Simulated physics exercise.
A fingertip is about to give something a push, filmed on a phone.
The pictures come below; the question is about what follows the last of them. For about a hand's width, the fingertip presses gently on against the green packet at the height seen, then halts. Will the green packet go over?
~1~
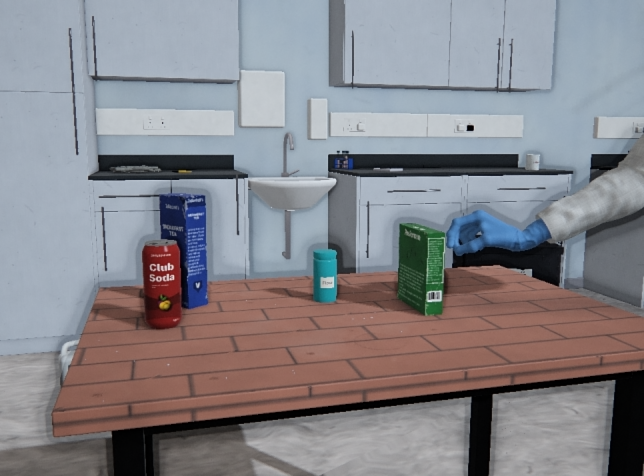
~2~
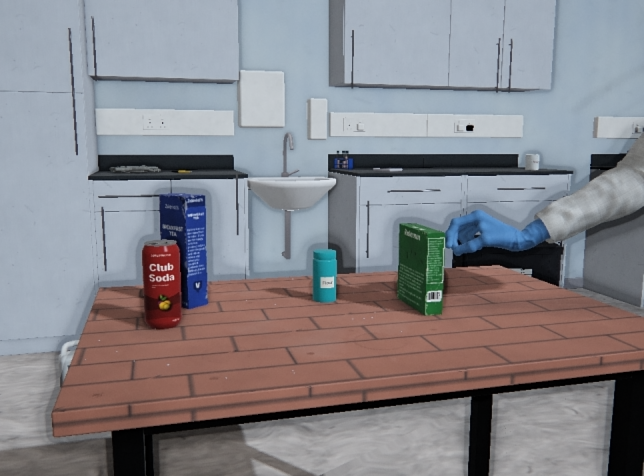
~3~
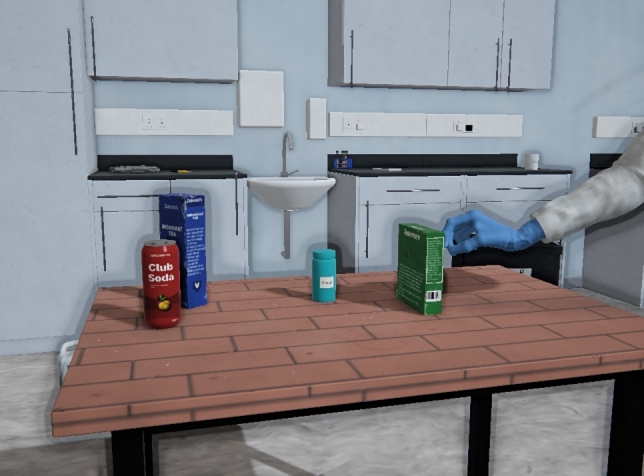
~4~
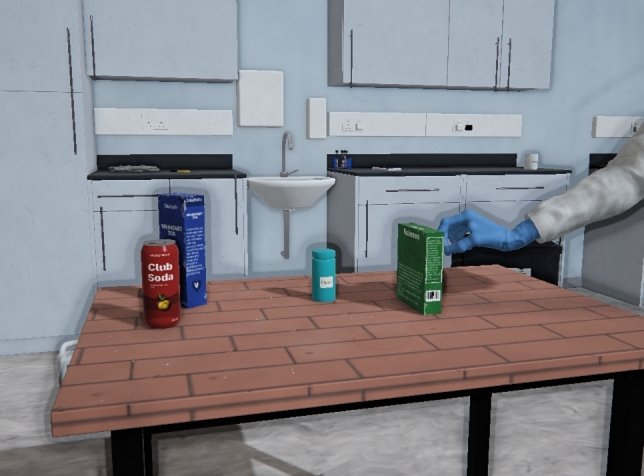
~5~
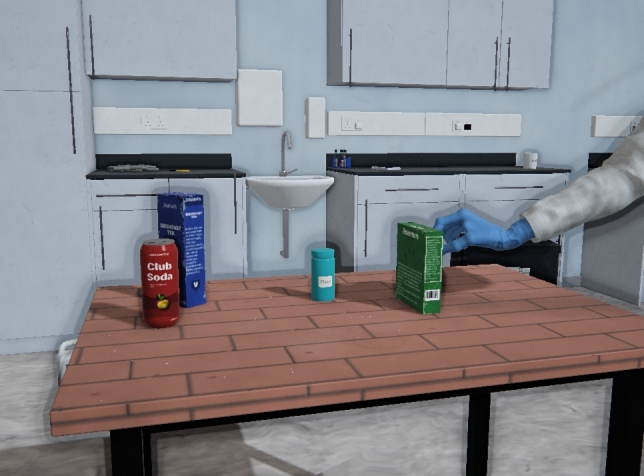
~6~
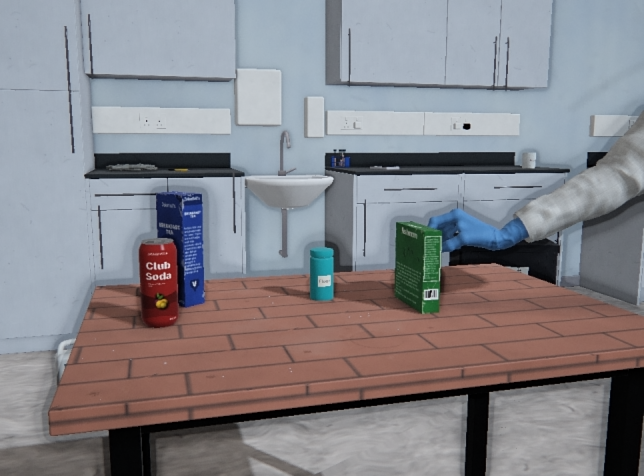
It is overturned.
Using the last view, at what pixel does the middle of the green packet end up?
Close to (363, 299) in the last picture.
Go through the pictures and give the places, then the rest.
Green packet (420, 268), in the first frame.
Green packet (420, 268), in the second frame.
Green packet (419, 267), in the third frame.
Green packet (419, 267), in the fourth frame.
Green packet (418, 266), in the fifth frame.
Green packet (417, 266), in the sixth frame.
Then, 0.40 s after the last picture, green packet tipped 17° from how it was near (406, 265).
Then, 0.70 s after the last picture, green packet on its side near (369, 299).
Then, 1.00 s after the last picture, green packet on its side near (363, 299).
At rest, tipped over on the table, green packet. Seen from the same camera at the end, green packet near (363, 299).
